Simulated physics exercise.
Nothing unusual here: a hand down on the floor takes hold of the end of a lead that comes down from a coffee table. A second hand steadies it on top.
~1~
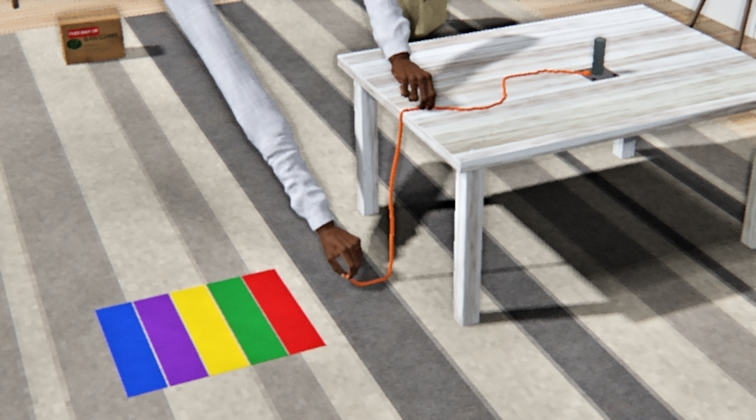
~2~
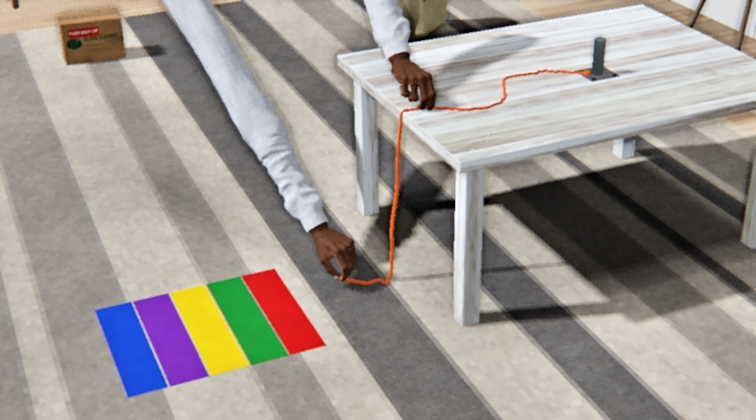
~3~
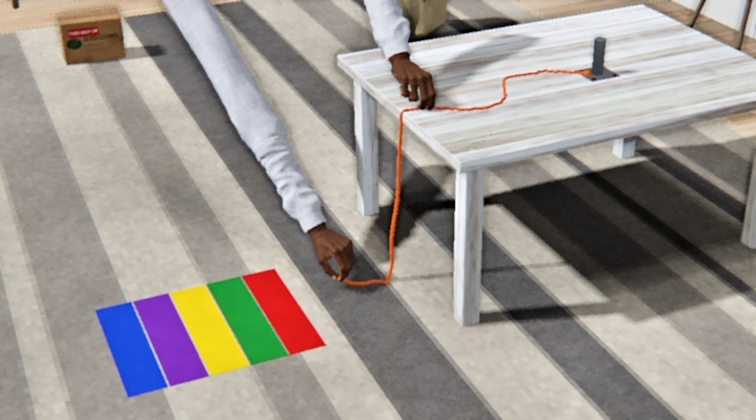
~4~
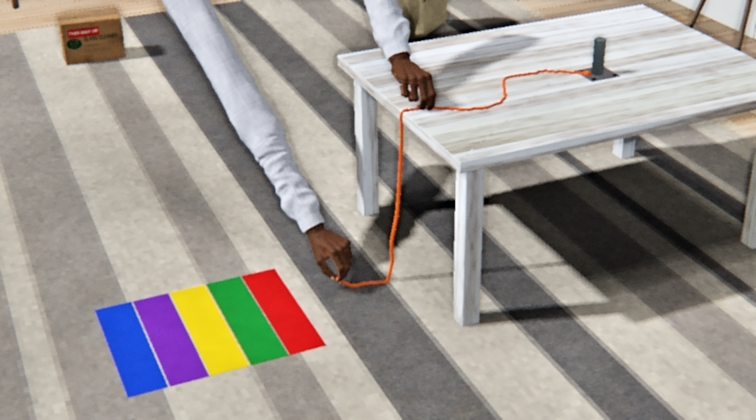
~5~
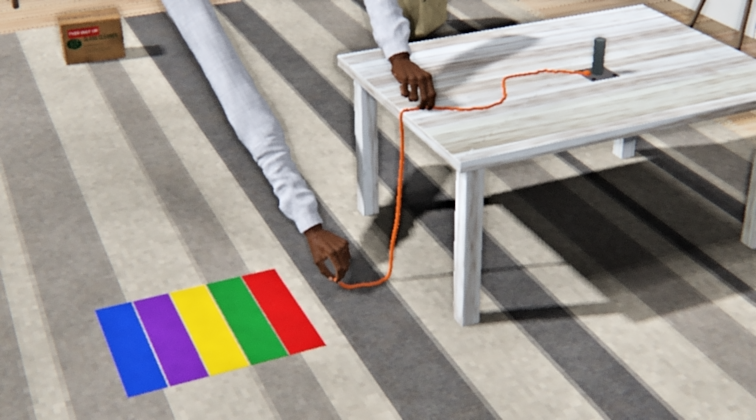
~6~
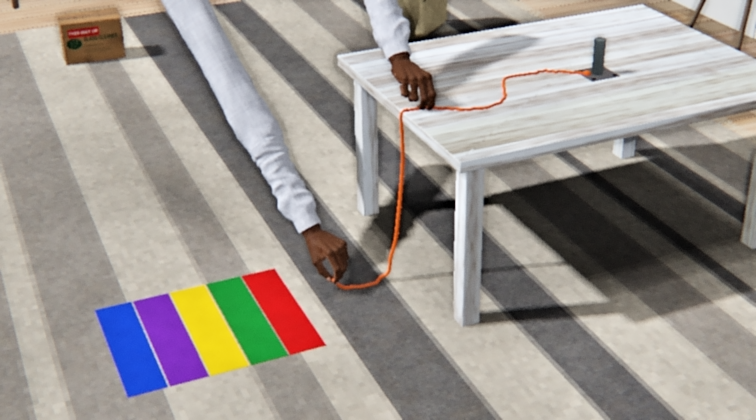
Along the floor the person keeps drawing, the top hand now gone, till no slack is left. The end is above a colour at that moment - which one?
The purple one.
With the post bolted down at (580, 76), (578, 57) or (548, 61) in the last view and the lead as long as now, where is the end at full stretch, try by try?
First close to (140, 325), next close to (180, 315), last close to (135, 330).
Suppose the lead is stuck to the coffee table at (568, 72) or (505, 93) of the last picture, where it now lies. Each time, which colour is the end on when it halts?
Try 1: Purple; try 2: Yellow.
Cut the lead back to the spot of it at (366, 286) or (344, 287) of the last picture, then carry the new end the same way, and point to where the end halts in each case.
Try 1: (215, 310); try 2: (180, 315).
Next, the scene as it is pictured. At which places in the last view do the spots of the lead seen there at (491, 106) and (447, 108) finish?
The first moves to (433, 105), the second to (391, 122).
Soon after, end near (221, 307); over yellow.
Then, end near (184, 316); over purple.
At full stretch, end near (162, 321); over purple. It gets as far as the purple strip.
